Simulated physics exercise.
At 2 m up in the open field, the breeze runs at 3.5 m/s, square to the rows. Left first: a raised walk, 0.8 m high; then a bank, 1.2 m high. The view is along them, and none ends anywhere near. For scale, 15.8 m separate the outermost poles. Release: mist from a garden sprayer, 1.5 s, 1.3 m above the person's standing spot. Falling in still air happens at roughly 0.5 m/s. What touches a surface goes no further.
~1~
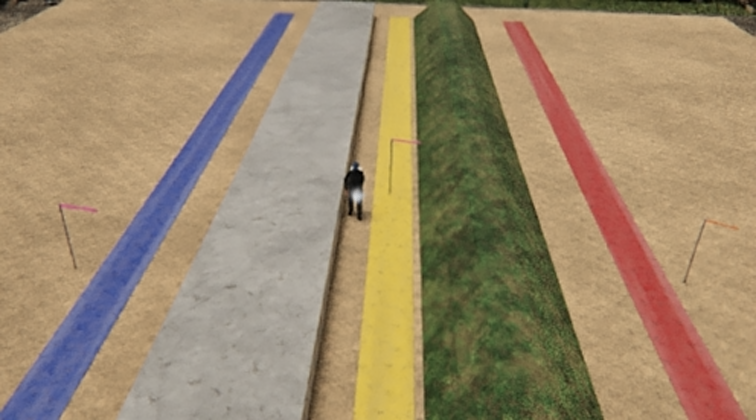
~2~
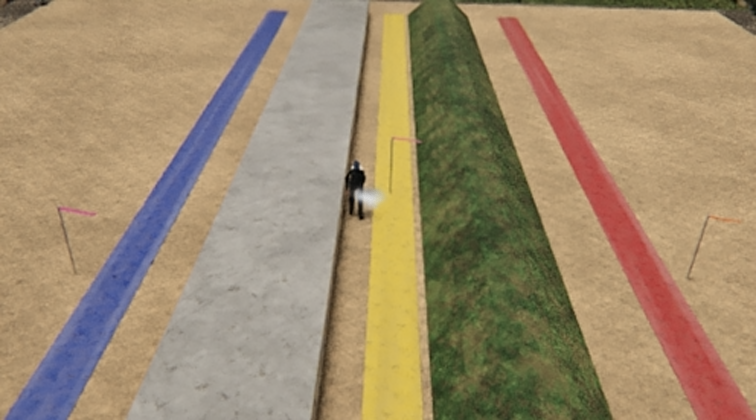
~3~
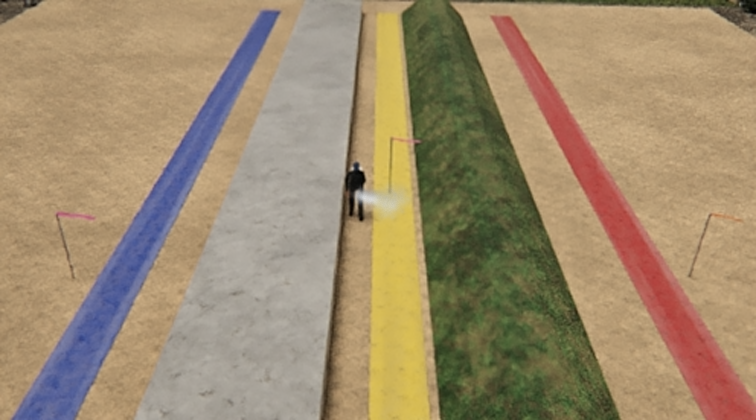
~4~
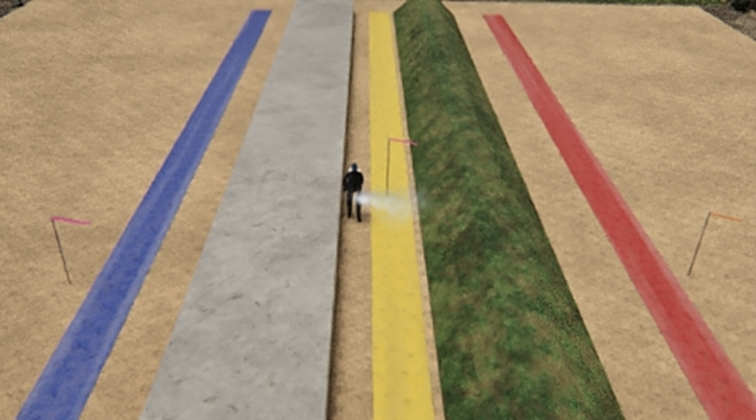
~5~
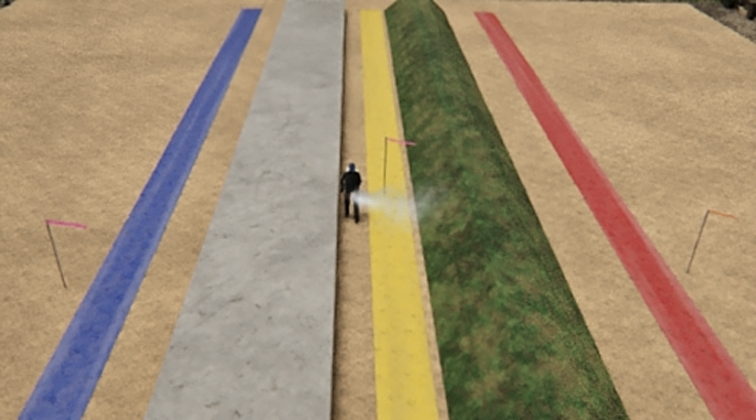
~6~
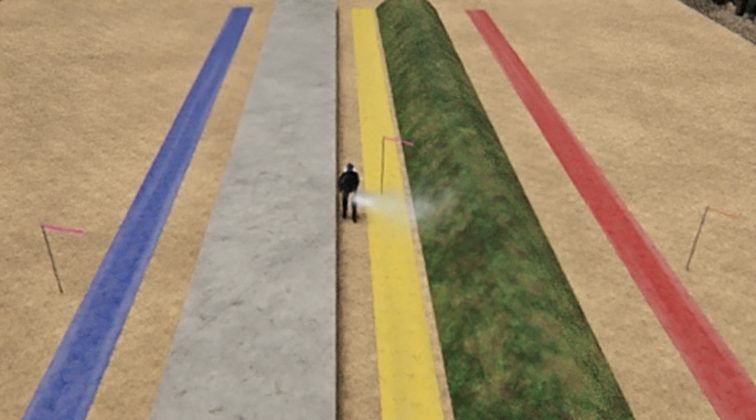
White mist sprays rightward from a standing figure and spreads across the yellow strip.
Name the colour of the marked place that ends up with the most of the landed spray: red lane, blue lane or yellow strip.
Yellow.
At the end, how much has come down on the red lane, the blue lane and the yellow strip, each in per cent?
About 3 % red, 0 % blue, 25 % yellow.
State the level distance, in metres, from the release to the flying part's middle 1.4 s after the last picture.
Around 2.5 metres.
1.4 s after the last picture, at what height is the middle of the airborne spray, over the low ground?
About 1.0 m high.
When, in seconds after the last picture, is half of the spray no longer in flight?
Estimated time: Near 1.6 s.
Then, 1.4 s after the last picture, 59 % is in the air or yet to come; 12 % lies on the yellow strip, 0 % on the red lane and 0 % on the blue lane; the middle of what still flies is 0.9 m above the low ground, near (438, 208).
Then, 2.9 s after the last picture, 23 % is in the air or yet to come; 24 % lies on the yellow strip, 0 % on the red lane and 0 % on the blue lane; the middle of what still flies is 1.0 m above the low ground, near (604, 206).
Then, 6.9 s after the last picture, 5 % is in the air or yet to come; 25 % lies on the yellow strip, 3 % on the red lane and 0 % on the blue lane.
Then, 18.9 s after the last picture, 0 % is in the air or yet to come; 25 % lies on the yellow strip, 3 % on the red lane and 0 % on the blue lane.
Then, 43.9 s after the last picture, 0 % is in the air or yet to come; 25 % lies on the yellow strip, 3 % on the red lane and 0 % on the blue lane.
